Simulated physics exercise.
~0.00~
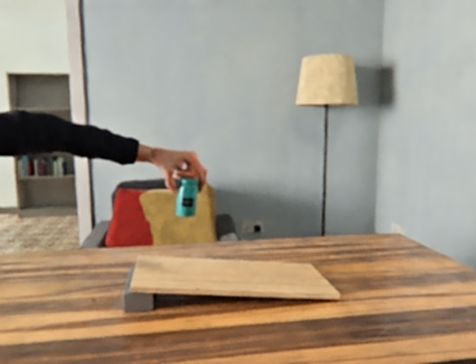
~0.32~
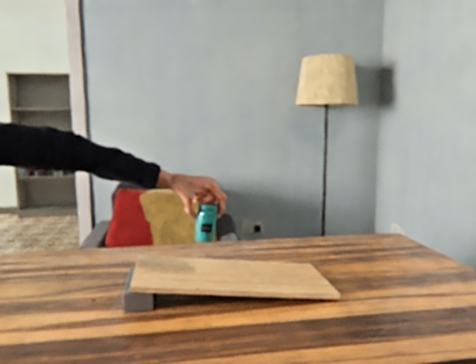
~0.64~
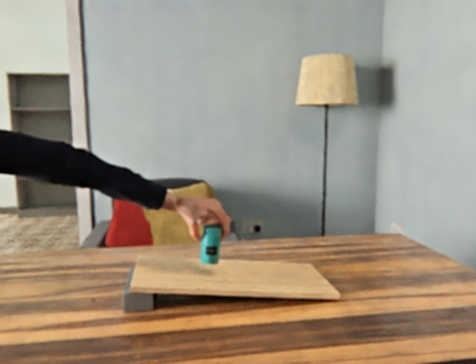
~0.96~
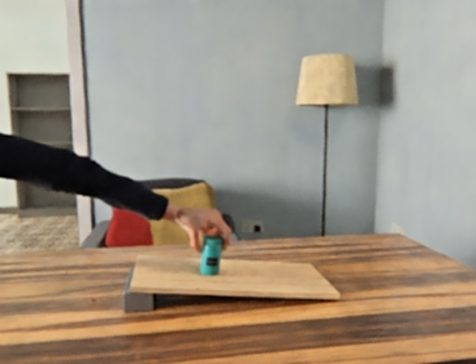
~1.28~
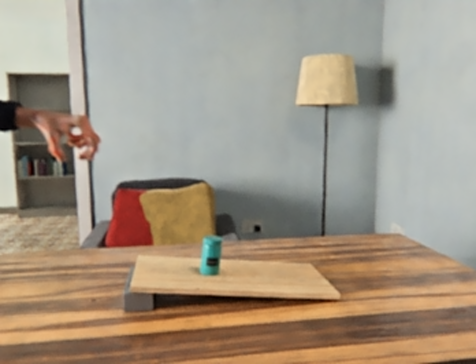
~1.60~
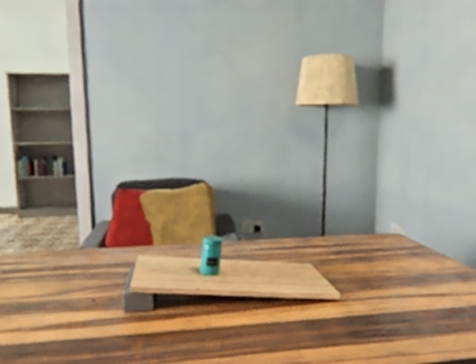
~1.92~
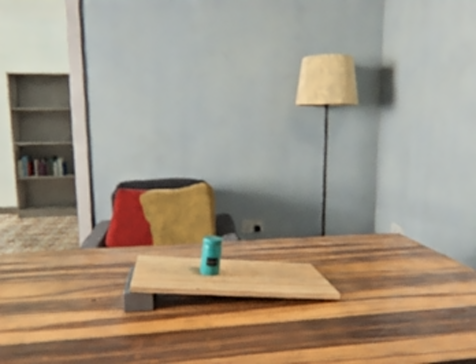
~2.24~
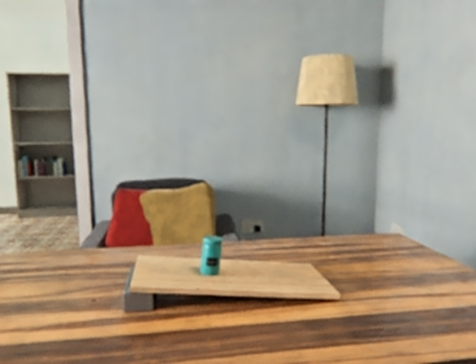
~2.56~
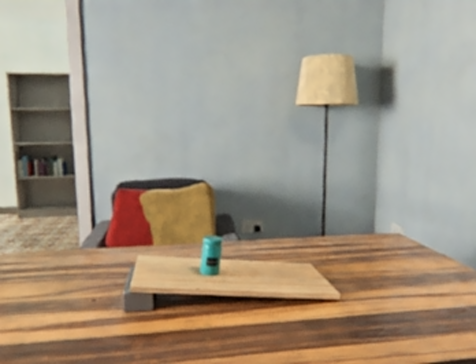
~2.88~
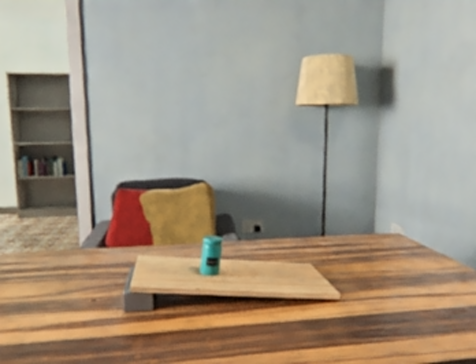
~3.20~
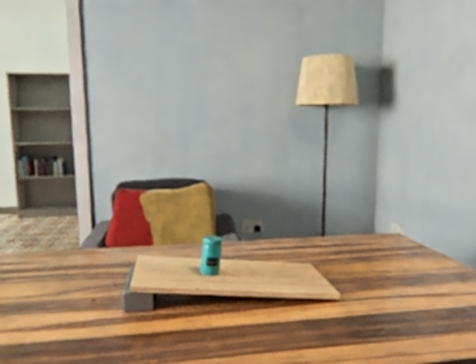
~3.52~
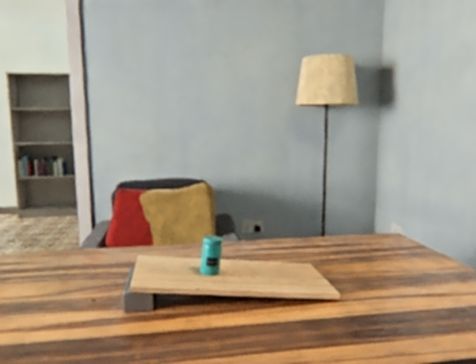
A hand sets a turquoise shaker upright on a sloping board, withdraws, and it stays put.
